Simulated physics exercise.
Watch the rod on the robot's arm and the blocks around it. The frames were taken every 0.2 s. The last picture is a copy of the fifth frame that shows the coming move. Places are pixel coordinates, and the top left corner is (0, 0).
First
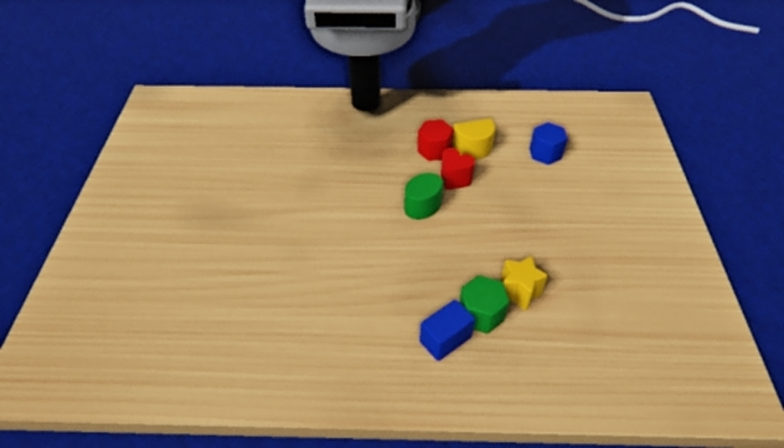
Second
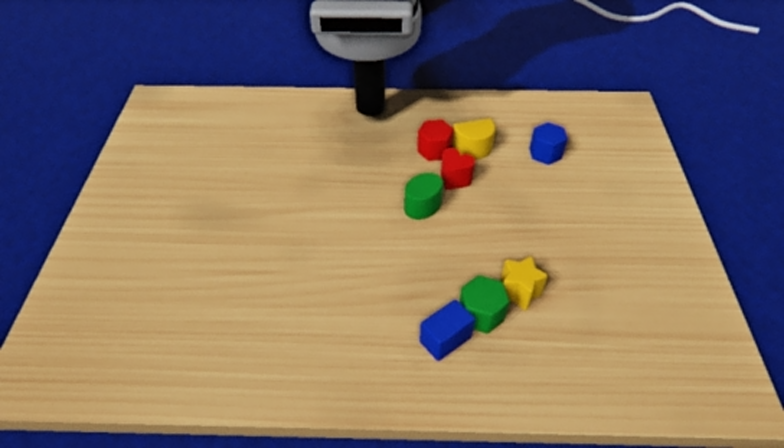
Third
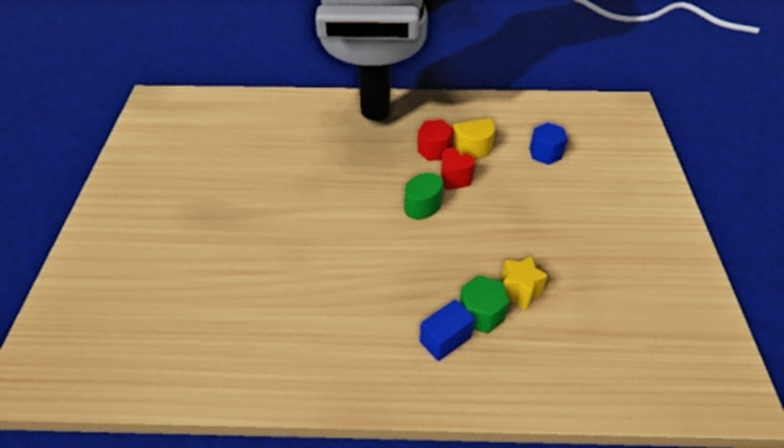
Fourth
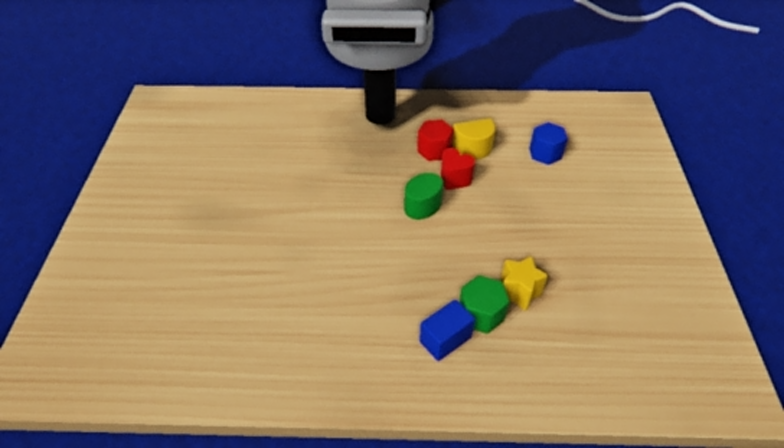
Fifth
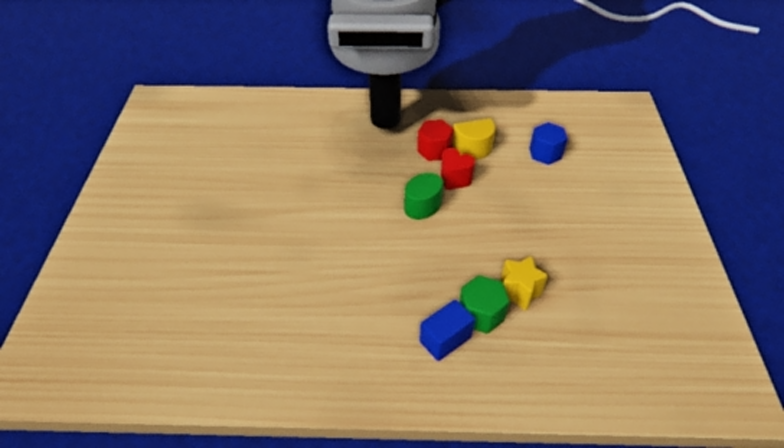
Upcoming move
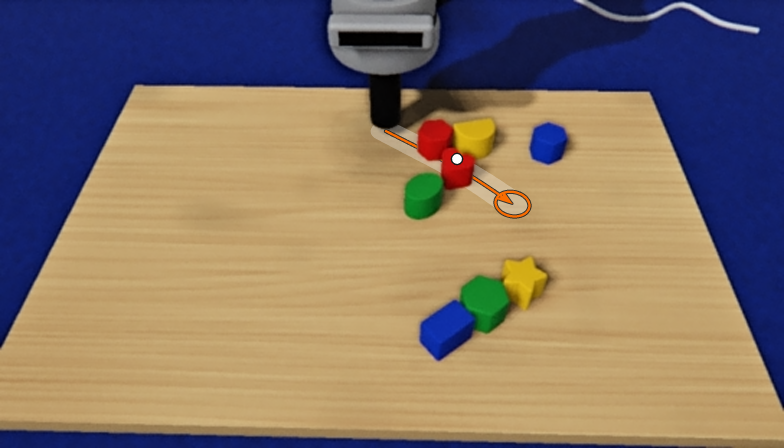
Robot arm with a black rod inching right and slightly forward over a wooden board, the red, yellow, green and blue blocks staying still.
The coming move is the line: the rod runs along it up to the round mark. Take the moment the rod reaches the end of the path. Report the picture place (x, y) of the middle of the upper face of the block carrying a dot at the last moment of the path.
Expect it around (479, 191).
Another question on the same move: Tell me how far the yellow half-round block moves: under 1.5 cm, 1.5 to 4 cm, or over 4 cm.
Verdict: From 1.5 to 4 cm.
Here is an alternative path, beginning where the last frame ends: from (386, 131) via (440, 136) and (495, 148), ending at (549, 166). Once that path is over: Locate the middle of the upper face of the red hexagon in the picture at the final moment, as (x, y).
I'd expect the centre of its top face to be at (456, 139).
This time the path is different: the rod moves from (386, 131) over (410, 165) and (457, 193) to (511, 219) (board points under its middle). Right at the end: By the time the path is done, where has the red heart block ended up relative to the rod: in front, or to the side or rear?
Slipped loose.
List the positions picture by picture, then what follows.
In the first picture, rod tip at (366, 103); block tops, green oval block at (424, 185); red hexagon at (436, 129); red heart block at (457, 159); yellow half-round block at (477, 128).
In the second picture, rod at (371, 107); blocks unchanged.
In the third picture, rod at (376, 111); blocks unchanged.
In the fourth picture, rod at (381, 116); blocks unchanged.
In the fifth picture, rod at (386, 120); green oval block at (424, 185); red hexagon at (436, 129); red heart block at (457, 159); yellow half-round block at (477, 128).
Path on the board, from (386, 131) by way of (427, 152) and (470, 175) to (512, 204); the dot is on the red heart block.
On the path given first. One third of the way, rod at (428, 141); red hexagon at (458, 140); red heart block at (460, 163); yellow half-round block at (488, 128).
Two thirds of the way, rod at (472, 164); red hexagon at (508, 159), turned 25° anticlockwise; red heart block at (470, 179), turned 35° clockwise; yellow half-round block at (496, 127), turned 25° anticlockwise.
At the end, rod at (515, 193); green oval block in place; red hexagon at (546, 171), turned 95° anticlockwise; red heart block at (479, 191), turned 105° clockwise; yellow half-round block at (496, 127), turned 25° anticlockwise.
